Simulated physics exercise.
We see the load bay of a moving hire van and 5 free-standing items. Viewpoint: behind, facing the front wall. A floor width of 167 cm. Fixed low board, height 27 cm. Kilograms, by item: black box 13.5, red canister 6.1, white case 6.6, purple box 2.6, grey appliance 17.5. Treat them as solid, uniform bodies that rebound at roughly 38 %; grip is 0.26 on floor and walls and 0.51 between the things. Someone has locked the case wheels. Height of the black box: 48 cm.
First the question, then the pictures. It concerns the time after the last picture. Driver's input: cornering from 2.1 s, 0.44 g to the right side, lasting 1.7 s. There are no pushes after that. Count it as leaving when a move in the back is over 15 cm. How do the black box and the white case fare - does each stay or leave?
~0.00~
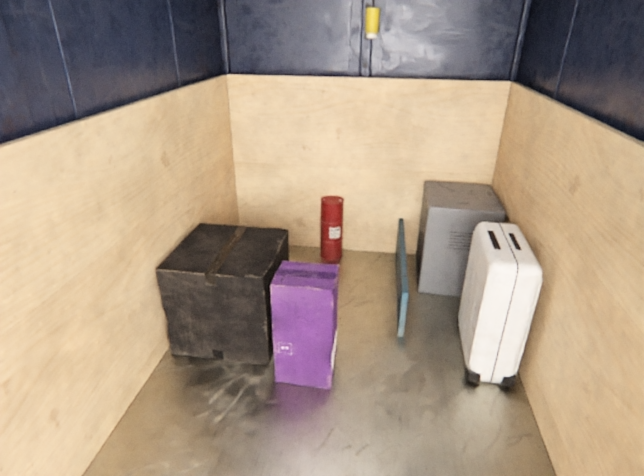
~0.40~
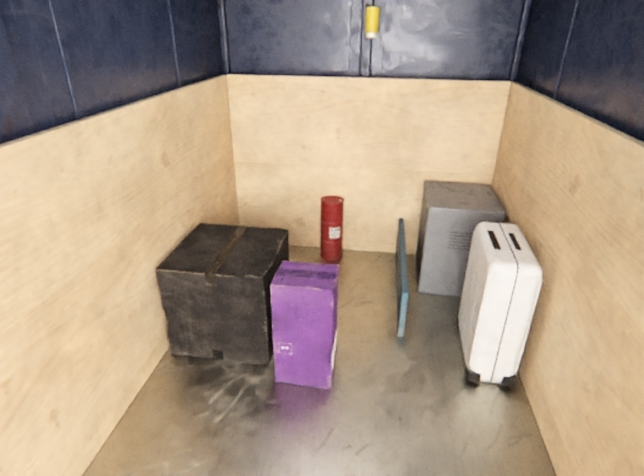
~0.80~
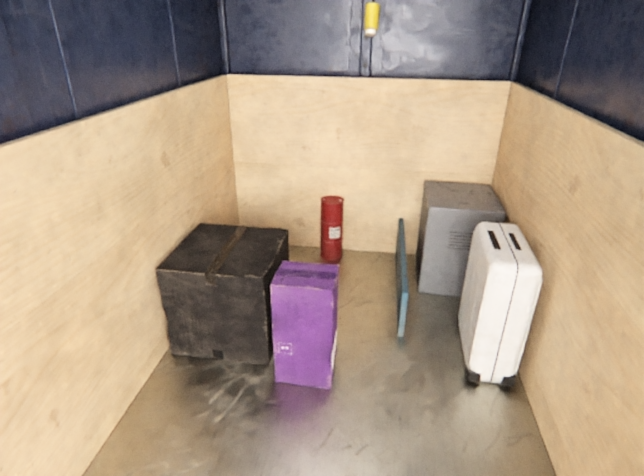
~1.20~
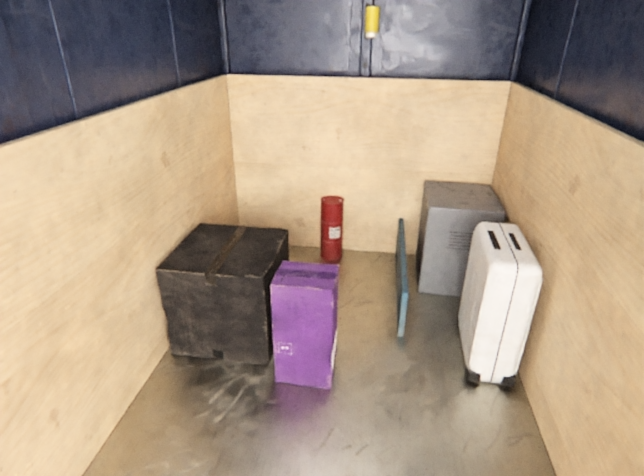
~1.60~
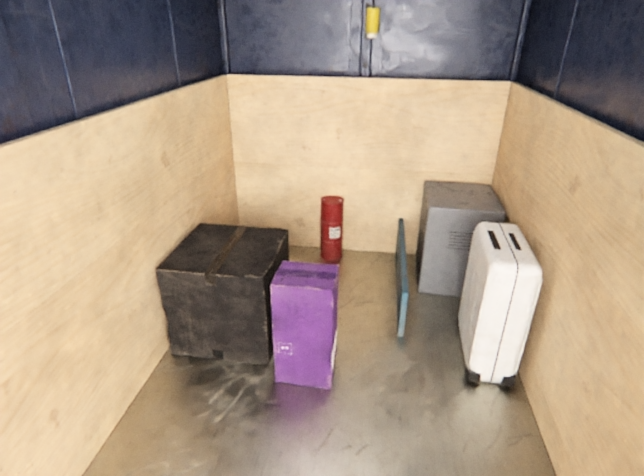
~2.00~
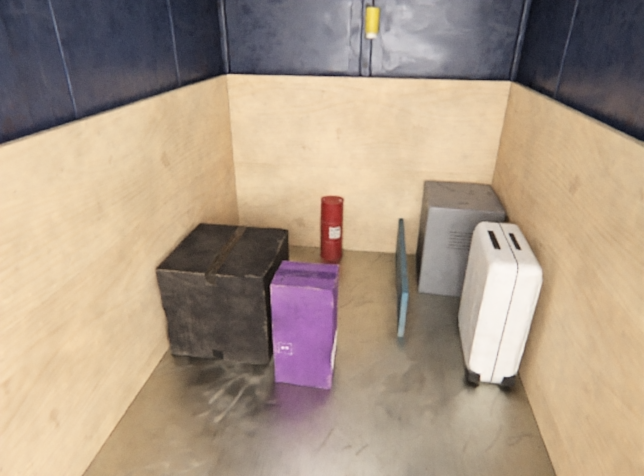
Here is how it goes: The black box is displaced, the white case remains.
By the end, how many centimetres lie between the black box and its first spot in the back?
I'd put it at about 62 centimetres.
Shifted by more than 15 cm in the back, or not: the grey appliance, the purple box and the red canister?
Grey appliance: Remains in place; purple box: Is displaced; red canister: Is displaced.
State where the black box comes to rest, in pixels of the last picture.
The resting point is around (353, 305).
Around 2.70 s, push 0.44 g right; black box shifted 15 cm near (261, 292); white case shifted 4 cm near (503, 302); red canister shifted 15 cm.
Around 2.90 s, push 0.44 g right; black box shifted 33 cm near (296, 295); white case shifted 4 cm near (503, 302); red canister shifted 32 cm.
Around 3.10 s, push 0.44 g right; black box shifted 58 cm near (347, 299); white case shifted 4 cm near (503, 302); purple box shifted 58 cm.
Finally (4.3 s), not toppled but over 15 cm from the start, black box, red canister and purple box; the other 2 still in place (within 15 cm). In the last view, black box near (353, 305), white case near (503, 302).
